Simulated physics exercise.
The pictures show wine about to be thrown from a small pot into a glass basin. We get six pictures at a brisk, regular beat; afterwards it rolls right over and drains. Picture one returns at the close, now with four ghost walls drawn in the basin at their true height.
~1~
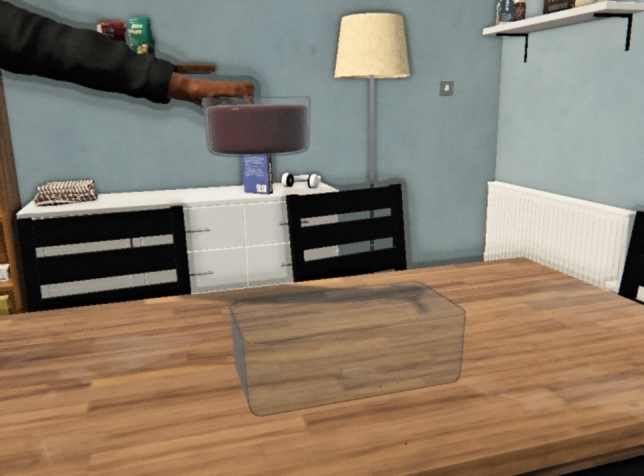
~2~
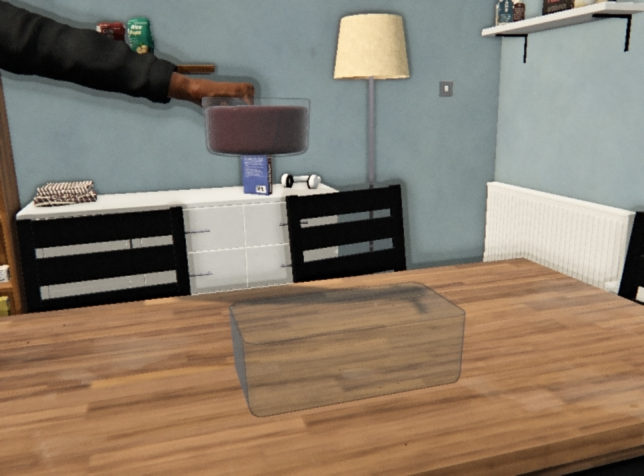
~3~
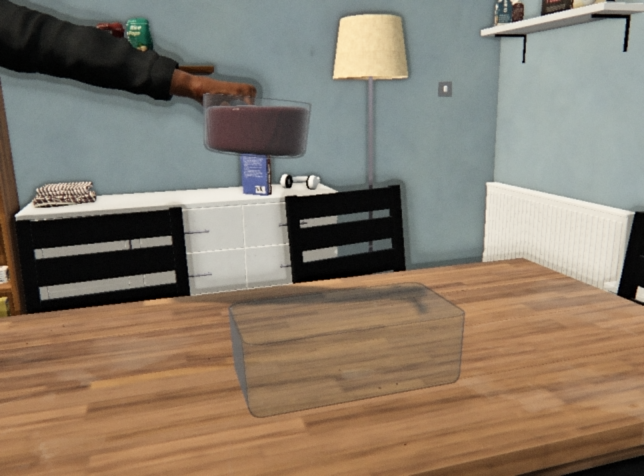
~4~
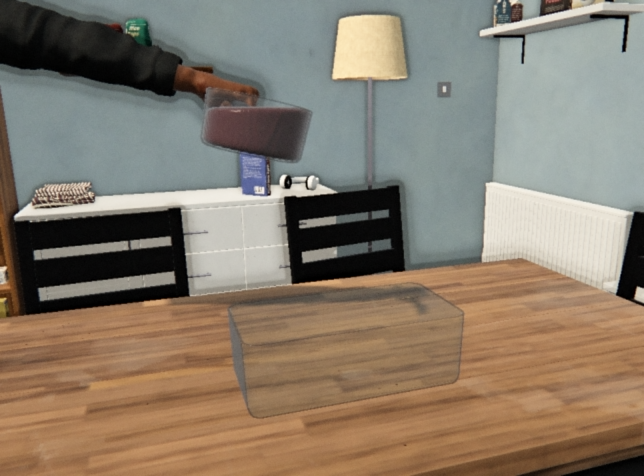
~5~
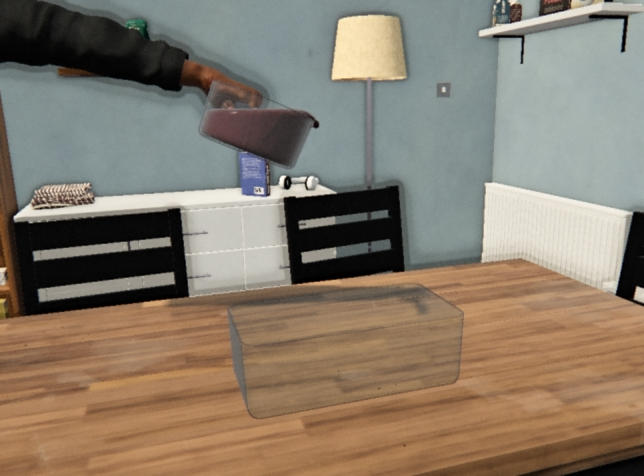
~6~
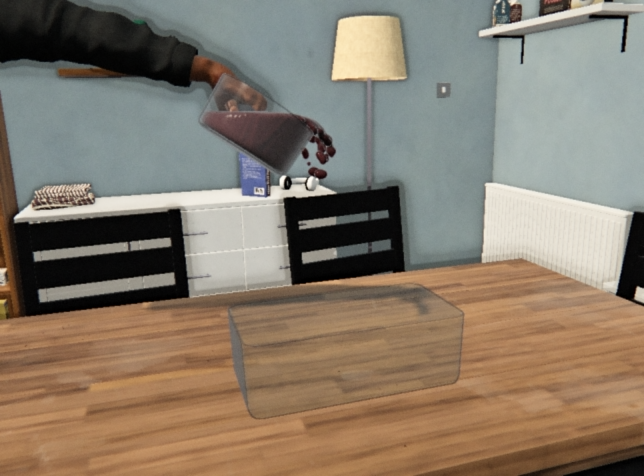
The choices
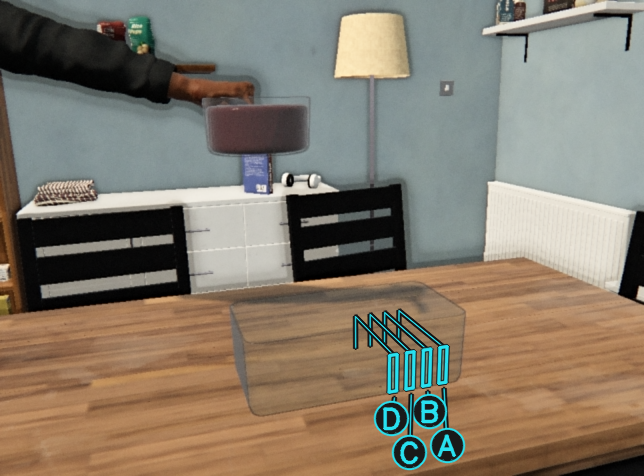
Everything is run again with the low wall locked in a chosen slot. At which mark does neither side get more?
The best slot is D.
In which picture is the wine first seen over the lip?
In picture 5.
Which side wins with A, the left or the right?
The left side.
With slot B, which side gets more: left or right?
The left one.
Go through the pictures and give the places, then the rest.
Upright, lip at (306, 97); basin from (249, 415) to (459, 378); nothing has left yet, in the first picture.
Upright, lip at (306, 99); nothing has left yet, in the second picture.
Tipped about 6°, lip at (307, 103); nothing has left yet, in the third picture.
Tipped about 14°, lip at (309, 111); nothing has left yet, in the fourth picture.
Tipped about 24°, lip at (310, 121); wine is over the lip, down to (313, 126), in the fifth picture.
Tipped about 35°, lip at (310, 133); wine is over the lip, down to (316, 176), in the sixth picture.
On the marked copy, A at (444, 388); B at (427, 391); C at (411, 394); D at (394, 397).
Choosing A, about 93 % ends left of the wall and 4 % right of it; 3 % is lost outside.
Choosing B, about 93 % ends left of the wall and 3 % right of it; 4 % is lost outside.
Choosing C, about 77 % ends left of the wall and 20 % right of it; 3 % is lost outside.
Choosing D, about 45 % ends left of the wall and 52 % right of it; 3 % is lost outside.
